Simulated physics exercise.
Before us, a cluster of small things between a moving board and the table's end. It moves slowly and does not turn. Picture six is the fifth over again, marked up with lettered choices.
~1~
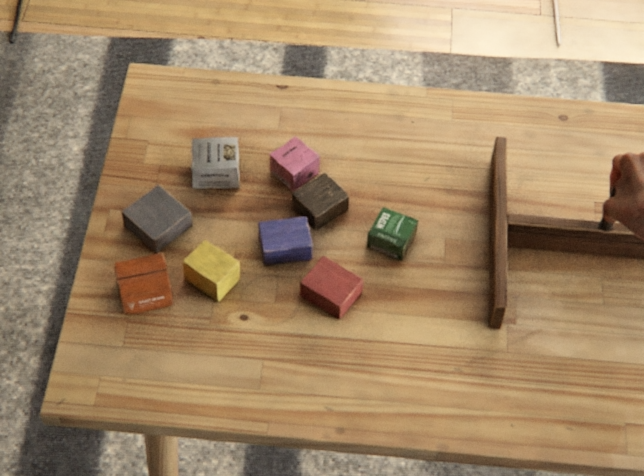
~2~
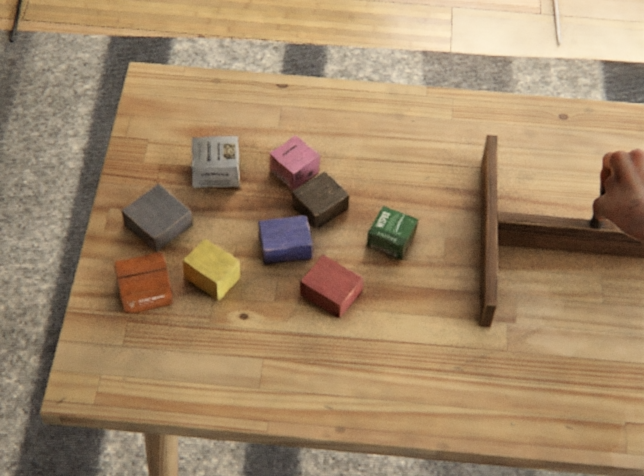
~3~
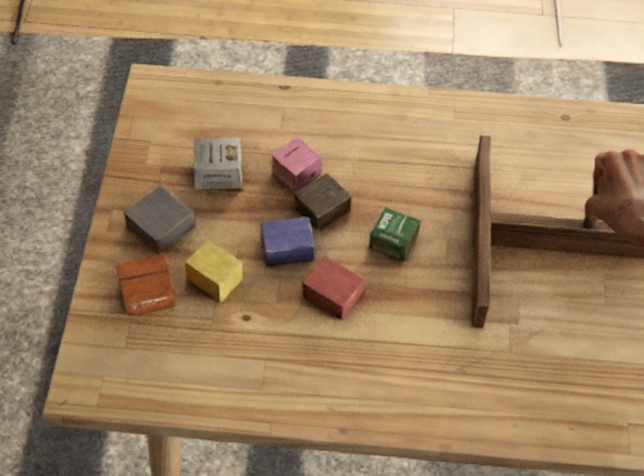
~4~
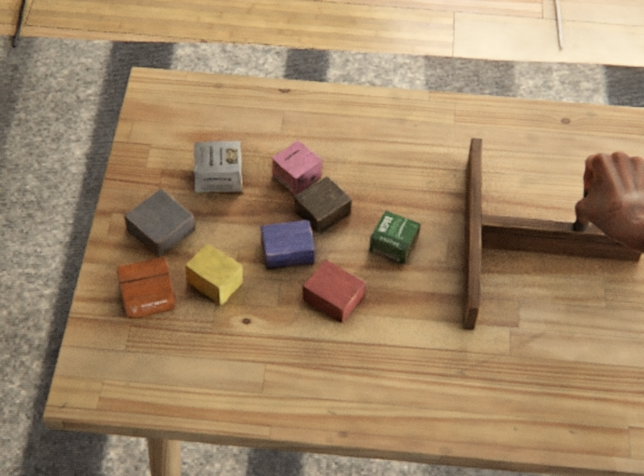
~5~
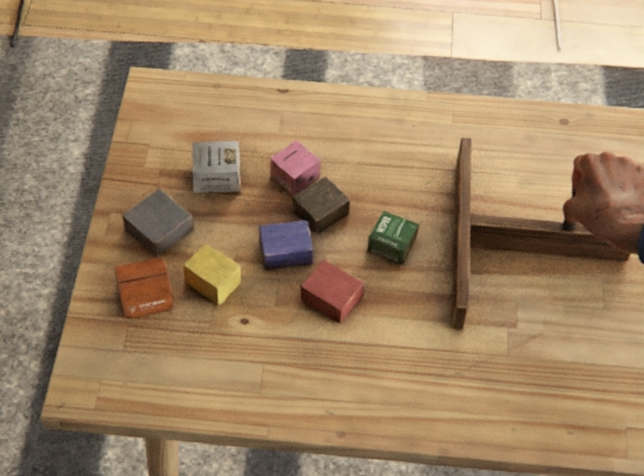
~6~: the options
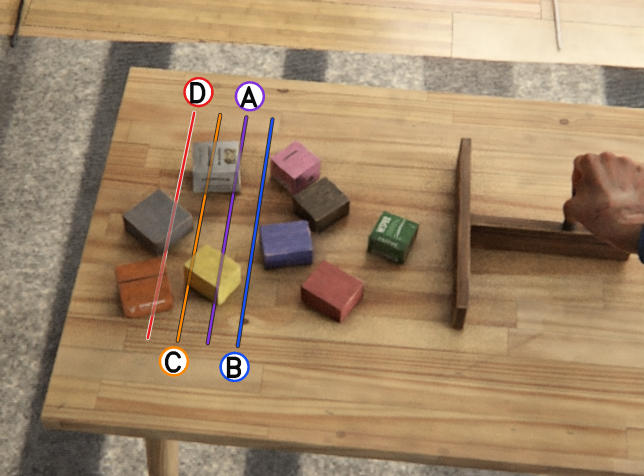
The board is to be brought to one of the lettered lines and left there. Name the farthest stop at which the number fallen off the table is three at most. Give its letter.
It should halt at D.
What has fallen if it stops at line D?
The grey block goes over.
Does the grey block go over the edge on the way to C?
Yes.
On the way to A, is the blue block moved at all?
Yes.
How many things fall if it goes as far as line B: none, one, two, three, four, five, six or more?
In all, none.
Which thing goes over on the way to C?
The grey block goes over.
On the copy, A at (228, 222); B at (256, 225); C at (201, 220); D at (173, 217).
On D. First, board (360, 209); red block (315, 292); green box (332, 242).
Then, board (256, 200); grey block (128, 222); orange box (128, 289).
Finally, board (175, 193); grey block over the edge; yellow block (91, 253); one fallen.
By contrast, A is within the limit but short; B is within the limit but short; C is within the limit but short.
